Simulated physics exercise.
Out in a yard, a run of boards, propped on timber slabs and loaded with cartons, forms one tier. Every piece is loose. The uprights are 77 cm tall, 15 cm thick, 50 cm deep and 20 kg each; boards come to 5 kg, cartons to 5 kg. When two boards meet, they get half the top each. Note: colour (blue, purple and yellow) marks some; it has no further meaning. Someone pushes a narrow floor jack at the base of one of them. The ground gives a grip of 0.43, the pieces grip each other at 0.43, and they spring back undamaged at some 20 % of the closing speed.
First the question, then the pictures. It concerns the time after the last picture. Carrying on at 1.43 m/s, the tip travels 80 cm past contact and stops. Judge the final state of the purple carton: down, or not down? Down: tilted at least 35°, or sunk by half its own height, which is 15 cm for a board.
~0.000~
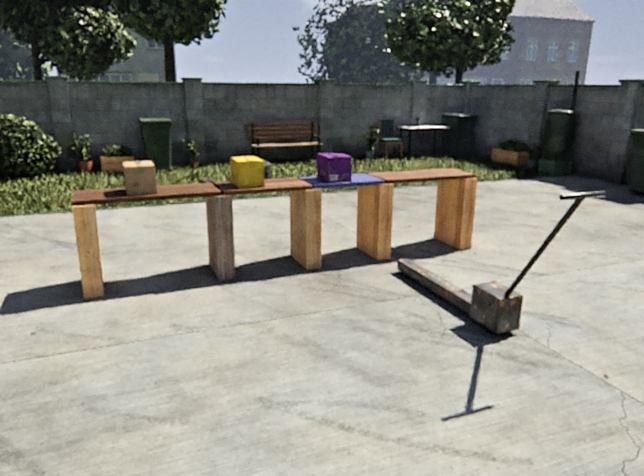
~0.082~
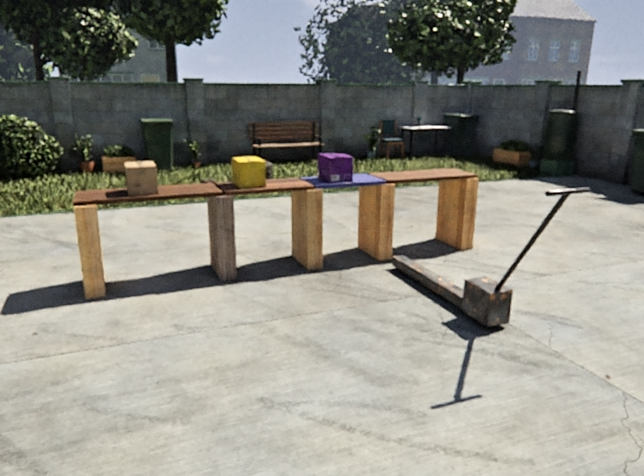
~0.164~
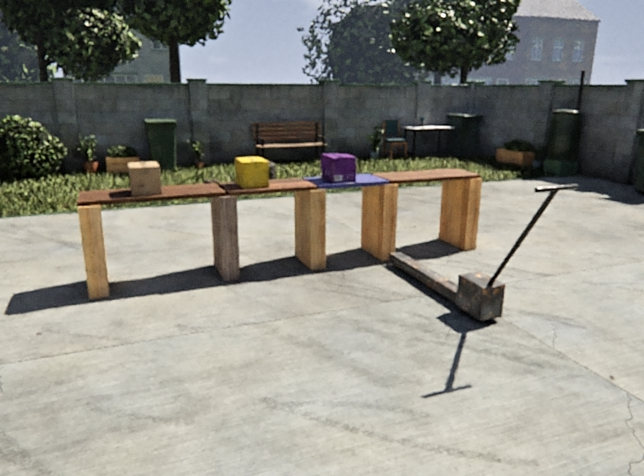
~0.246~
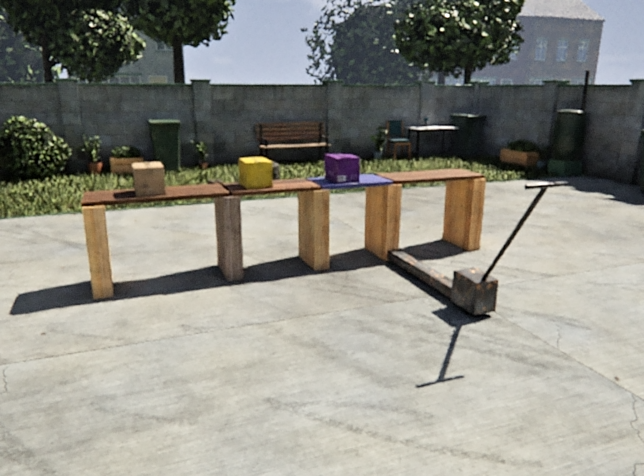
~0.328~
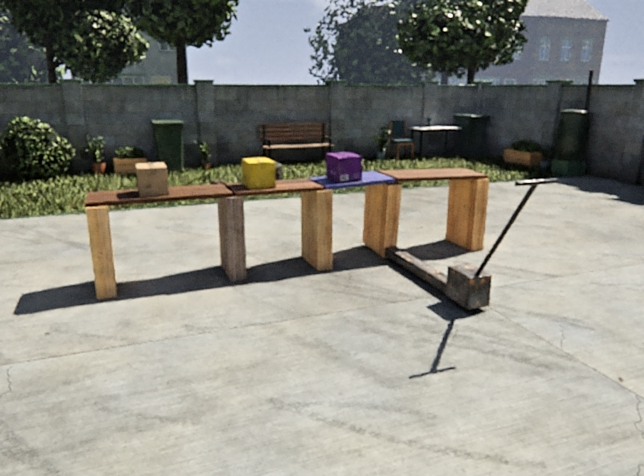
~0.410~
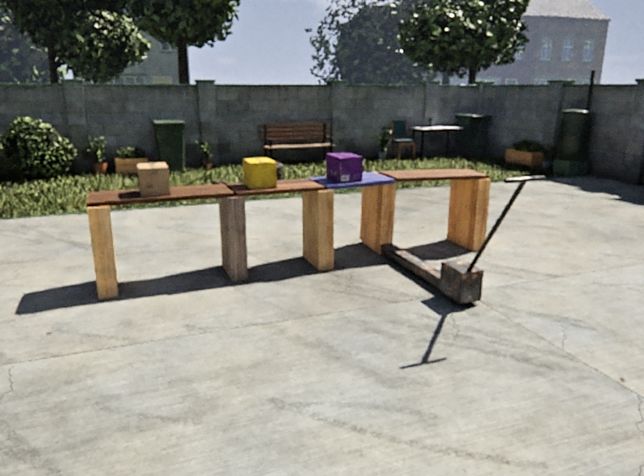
Down.
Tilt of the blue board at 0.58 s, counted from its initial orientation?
I'd put it at roughly 0 degrees away from its starting angle.
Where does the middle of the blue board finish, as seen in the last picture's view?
Roughly at (329, 223).
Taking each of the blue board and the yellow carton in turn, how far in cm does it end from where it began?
Net displacement (cm, approx.): Blue = 60; yellow = 0.
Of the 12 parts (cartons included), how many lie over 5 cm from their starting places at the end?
The number is 5.
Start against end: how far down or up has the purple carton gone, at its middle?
It finishes some 75 cm lower than at the start.
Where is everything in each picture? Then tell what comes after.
In the first picture (we follow the side turned to the camera; the camera pans a little), jack tip (403, 265) 36 cm short; purple carton (341, 170); yellow carton (252, 174); blue board (350, 185); no piece has moved.
In the second picture, jack tip (398, 262) 24 cm short; purple carton (342, 170).
In the third picture, jack tip (395, 258) 12 cm short; purple carton (345, 170).
In the fourth picture, jack tip (393, 255) 6 mm short; purple carton (349, 170).
In the fifth picture, jack tip (390, 252) 11 cm in; purple carton (351, 169); blue board (361, 184) displaced 21 mm; steepest lean 4°, the upright at (375, 215); 3 stirred so far.
In the sixth picture, jack tip (386, 249) 23 cm in; purple carton (352, 170) displaced 26 mm; blue board (362, 185) displaced 30 mm; yellow carton (264, 176); steepest lean 3°, the upright at (371, 213); 4 stirred so far.
Around 0.58 s, none of the 12 pieces down, 4 disturbed; purple carton displaced 51 mm; blue board displaced 7 cm.
Around 0.88 s, 1 of the 12 pieces down; purple carton tipped 16°; blue board tipped 16°, 9 cm lower.
Around 1.14 s, 3 of the 12 pieces down; purple carton tipped 54°, 57 cm lower; blue board tipped 54°, 44 cm lower.
Around 2.66 s, 4 of the 12 pieces down; purple carton tipped 52°, 76 cm lower; blue board tipped 52°, 48 cm lower.
Finally (3.2 s), 4 of the 12 pieces down; purple carton tipped 52°, 76 cm lower; blue board tipped 52°, 49 cm lower; yellow carton unmoved. Seen by the last camera, middles, purple carton near (348, 230), blue board near (329, 223).
